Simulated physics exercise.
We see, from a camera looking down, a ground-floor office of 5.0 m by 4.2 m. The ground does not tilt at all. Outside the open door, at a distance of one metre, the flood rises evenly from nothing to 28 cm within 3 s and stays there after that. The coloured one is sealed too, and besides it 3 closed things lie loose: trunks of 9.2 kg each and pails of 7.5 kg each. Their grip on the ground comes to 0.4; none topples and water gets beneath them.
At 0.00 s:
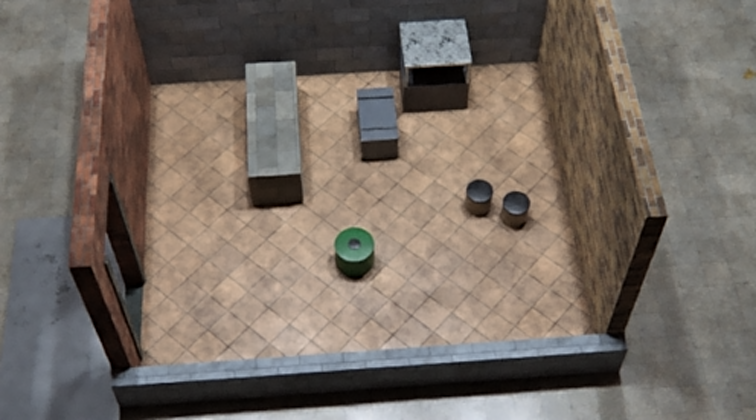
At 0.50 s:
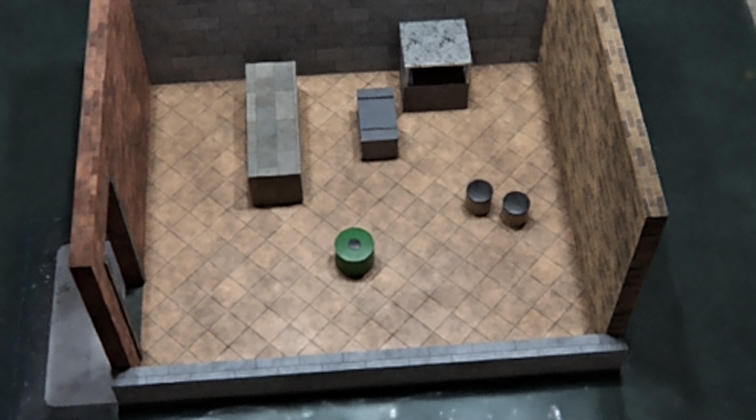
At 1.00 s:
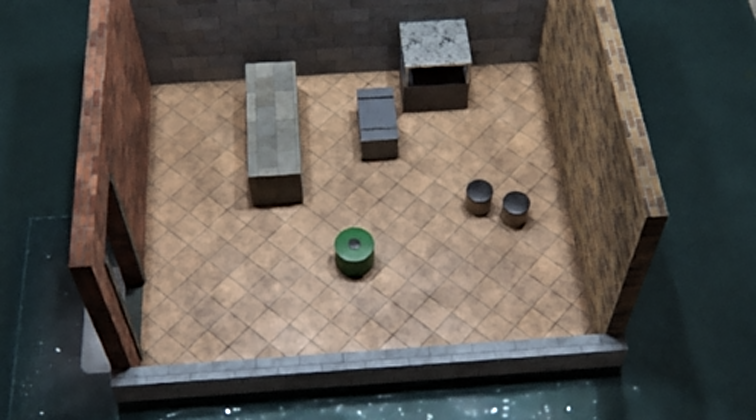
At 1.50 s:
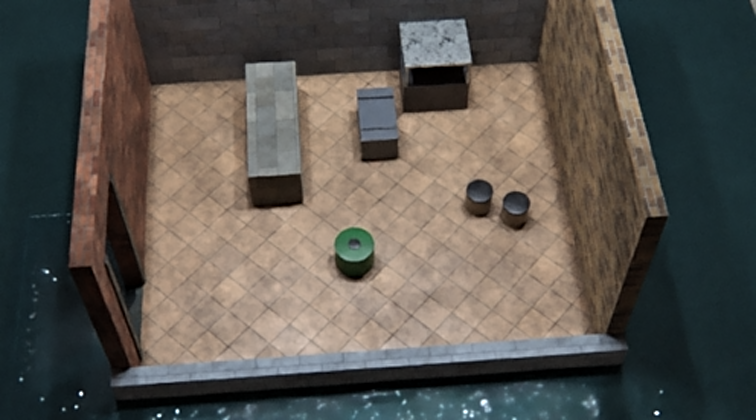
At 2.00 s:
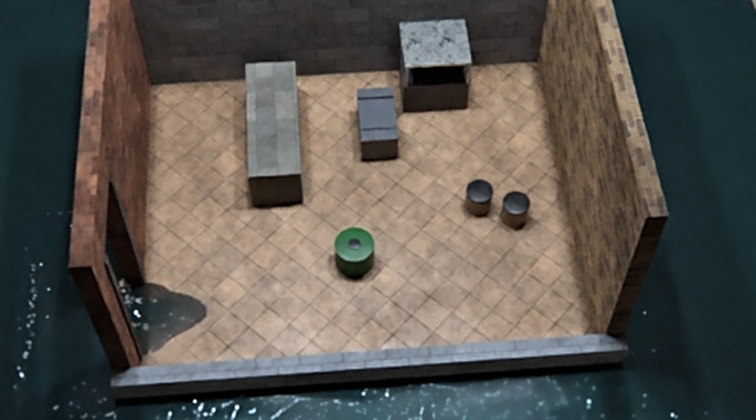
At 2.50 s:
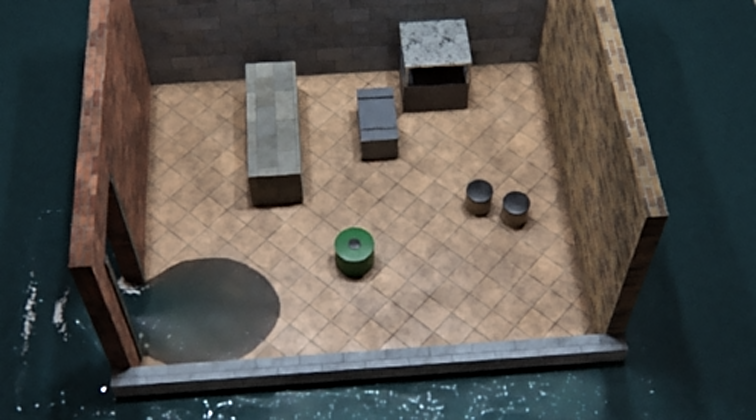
Dark water surrounding a walled room with a tiled floor, then entering through the left doorway and spreading beside a still green tub.
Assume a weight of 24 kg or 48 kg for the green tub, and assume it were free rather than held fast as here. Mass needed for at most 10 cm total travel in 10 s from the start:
It stays in place with either.
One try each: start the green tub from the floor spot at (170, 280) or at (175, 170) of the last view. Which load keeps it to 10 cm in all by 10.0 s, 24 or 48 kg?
The first try gives success with heavier only; the second gives success with both.
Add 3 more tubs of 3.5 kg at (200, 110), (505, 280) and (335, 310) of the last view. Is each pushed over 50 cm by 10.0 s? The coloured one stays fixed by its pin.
Listed in turn, they go beneath the bar, over the bar, over the bar.
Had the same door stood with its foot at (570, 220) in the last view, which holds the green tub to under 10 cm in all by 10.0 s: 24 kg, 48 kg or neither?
The small mass already works.
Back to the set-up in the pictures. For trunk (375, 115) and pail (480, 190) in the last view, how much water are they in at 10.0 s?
Depth approx. 6 cm / 9 cm.
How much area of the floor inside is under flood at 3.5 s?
Around 5.5 m2 of it.
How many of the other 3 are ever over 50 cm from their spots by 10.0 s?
The answer here is 1.
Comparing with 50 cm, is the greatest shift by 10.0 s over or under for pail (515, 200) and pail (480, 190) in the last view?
The first is beyond the mark and the second is within the mark.
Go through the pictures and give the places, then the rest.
In the first picture, the green tub at (354, 244), on the bottom; water covers 0.0 m2; 0 of 4 have shifted.
In the second picture, the green tub at (354, 244) rests on the ground; water covers 0.0 m2; 0 of 4 have shifted.
In the third picture, the green tub at (354, 244) rests on the ground; 0.0 m2 under water; 0 of 4 have shifted.
In the fourth picture, the green tub at (354, 244), on the bottom; water covers 0.0 m2; 0 of 4 have shifted.
In the fifth picture, the green tub at (354, 244) rests on the ground; water covers 0.4 m2; 0 of 4 have shifted.
In the sixth picture, the green tub at (354, 244), on the bottom; water covers 1.6 m2; 0 of 4 have shifted.
After 3.5 s the green tub would be 0 cm from its start with 24 kg and 0 cm from its start with 48 kg; 3 cm of water round it then.
After 4.5 s the green tub would be 0 cm from its start with 24 kg and 0 cm from its start with 48 kg; 5 cm of water round it then.
After 7.0 s the green tub would be 0 cm from its start with 24 kg and 0 cm from its start with 48 kg; 5 cm of water round it then.
After 10.0 s the green tub would be 0 cm from its start with 24 kg and 0 cm from its start with 48 kg; 7 cm of water round it then.
